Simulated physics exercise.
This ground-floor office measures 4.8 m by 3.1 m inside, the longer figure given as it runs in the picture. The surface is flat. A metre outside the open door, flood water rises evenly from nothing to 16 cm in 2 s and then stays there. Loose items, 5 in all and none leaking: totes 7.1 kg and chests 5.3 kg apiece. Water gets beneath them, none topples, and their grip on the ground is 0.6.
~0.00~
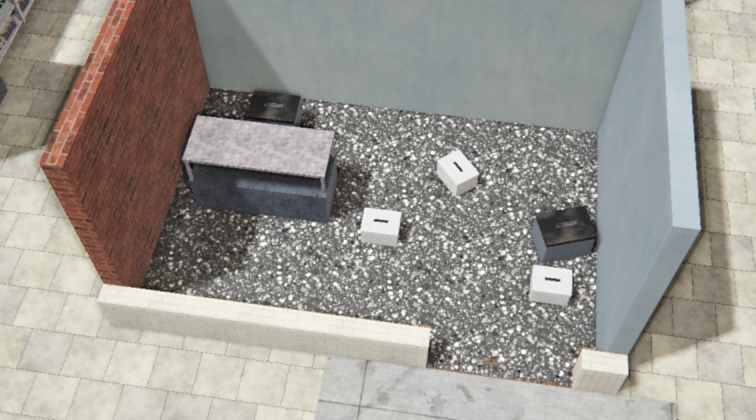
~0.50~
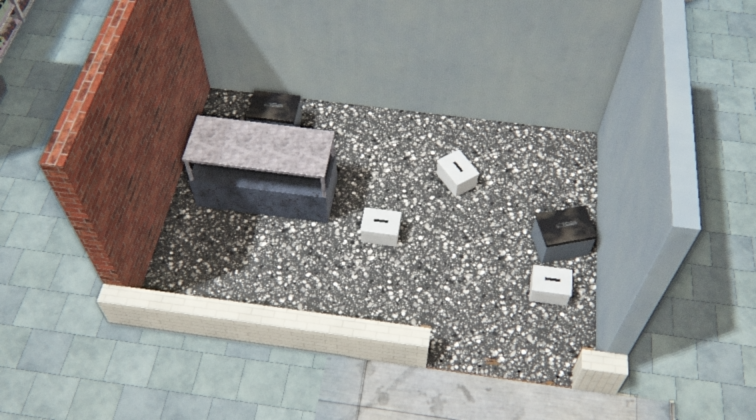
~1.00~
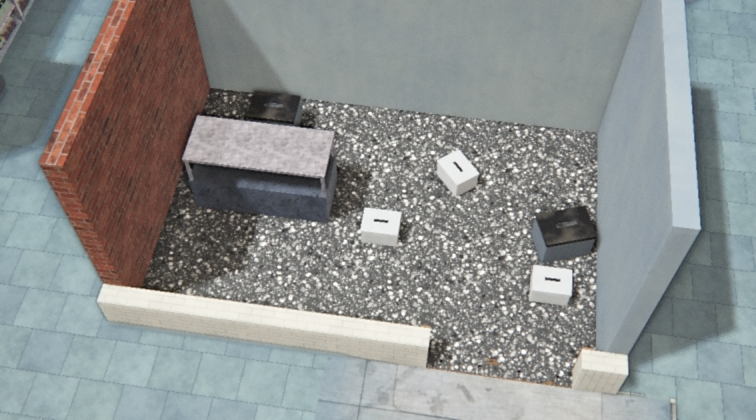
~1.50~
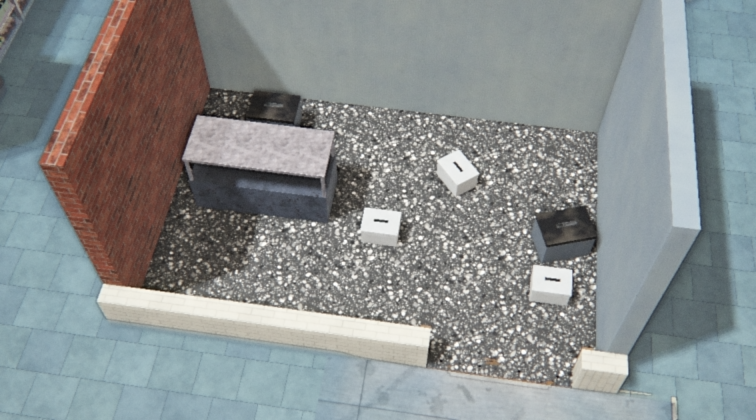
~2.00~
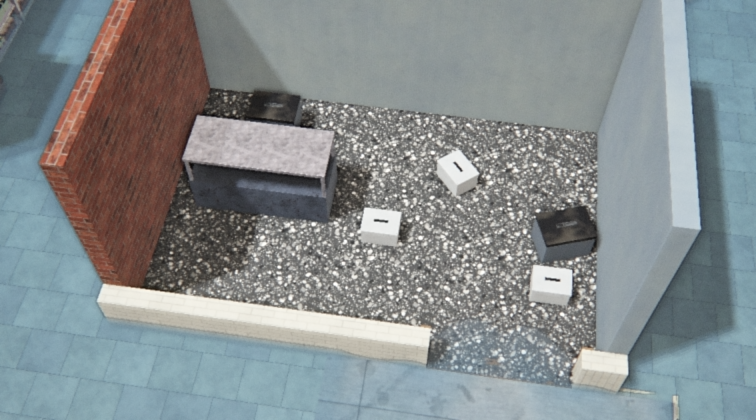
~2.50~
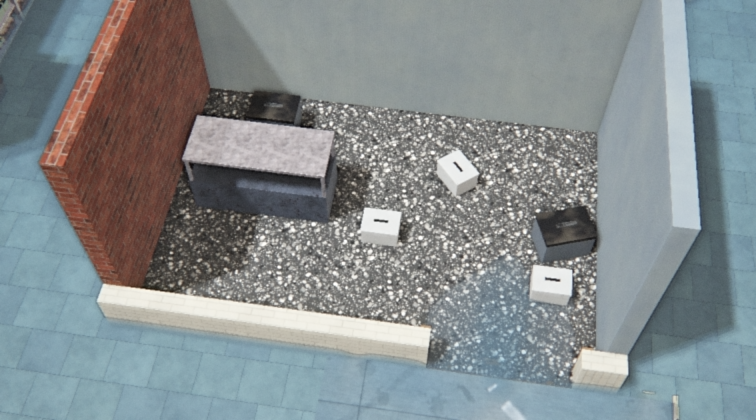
In this clip, water gradually covers the paving around a roofless room holding a long counter, white boxes and dark boxes, then enters through the front opening and spreads over the speckled floor, while the boxes stay still.
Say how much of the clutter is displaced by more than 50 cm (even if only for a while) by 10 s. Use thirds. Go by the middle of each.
Share: Two thirds or above.
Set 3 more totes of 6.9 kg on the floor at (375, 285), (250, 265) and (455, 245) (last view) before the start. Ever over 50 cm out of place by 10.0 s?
In that order: Short of it, short of it, over.
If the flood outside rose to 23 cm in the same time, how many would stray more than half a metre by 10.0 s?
Then 5.
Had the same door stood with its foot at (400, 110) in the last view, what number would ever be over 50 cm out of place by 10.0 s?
Then 5.
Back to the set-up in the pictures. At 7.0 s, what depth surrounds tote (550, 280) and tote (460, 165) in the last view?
Roughly 11 and 9 cm.
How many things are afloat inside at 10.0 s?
At that moment 4.
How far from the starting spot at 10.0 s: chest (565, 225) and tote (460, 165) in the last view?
In that order: 250 cm, 300 cm.
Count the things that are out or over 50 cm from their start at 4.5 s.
2 of them.
After 3.5 s 0 of 5 are over 50 cm from their spots; 0 afloat.
After 4.5 s 2 of 5 are over 50 cm from their spots; 2 afloat.
After 7.0 s 3 of 5 are over 50 cm from their spots; 3 afloat.
After 10.0 s 4 of 5 are over 50 cm from their spots, and 4 have been at some point; 4 afloat.
